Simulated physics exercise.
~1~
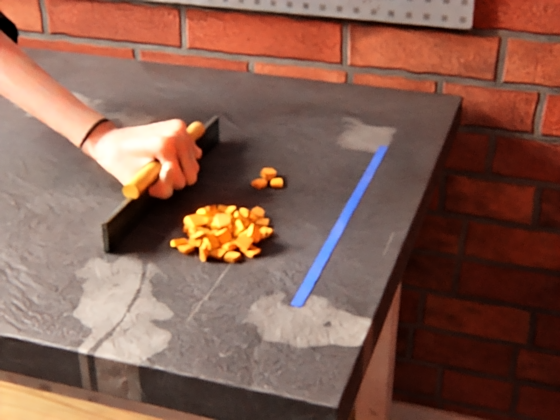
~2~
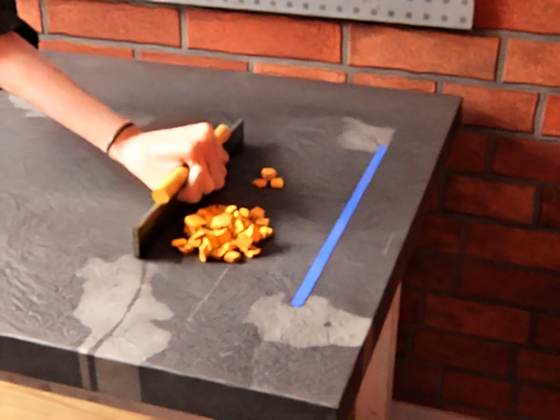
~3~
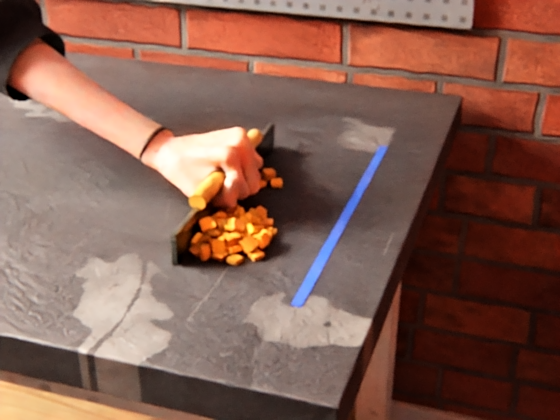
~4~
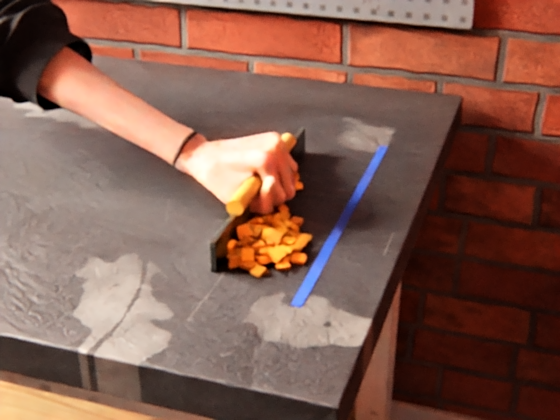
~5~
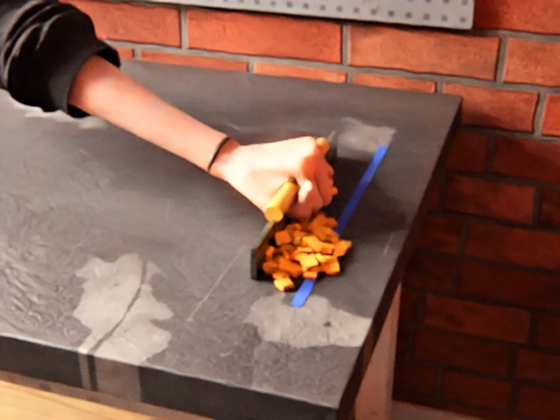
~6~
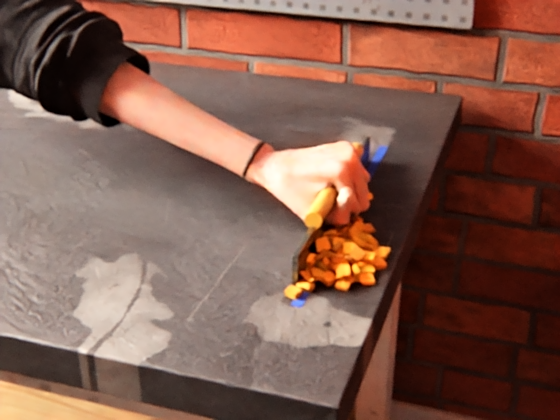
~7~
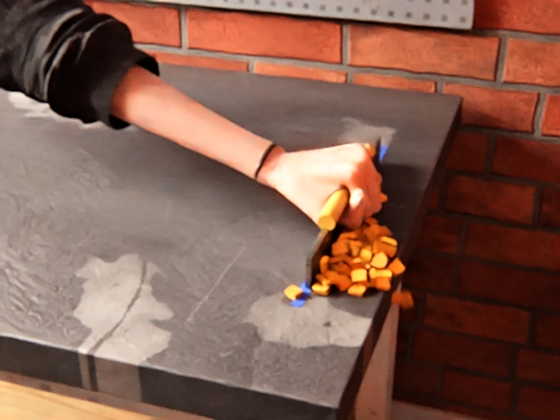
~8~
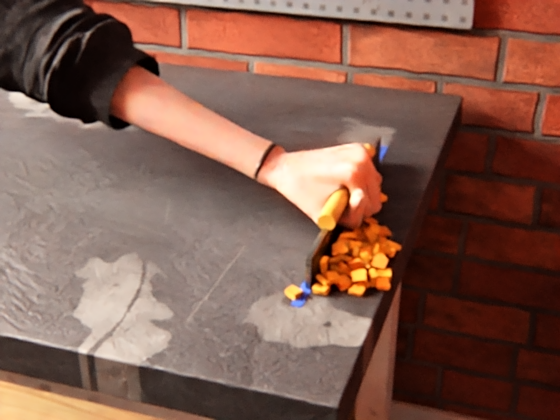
A hand gripping a scraper by its yellow handle slides it rightward across a dark tabletop, toward a large pile of small orange bits and a few more lying behind it. The dark blade reaches the large pile first and starts shoving it along, then gathers the smaller group too. Together they travel toward a strip of blue tape near the table's right end. The bits spill across the tape as the blade closes in on it. The scraper stops at the tape, and a few nearer bits tumble over the edge while the rest stay on the table.
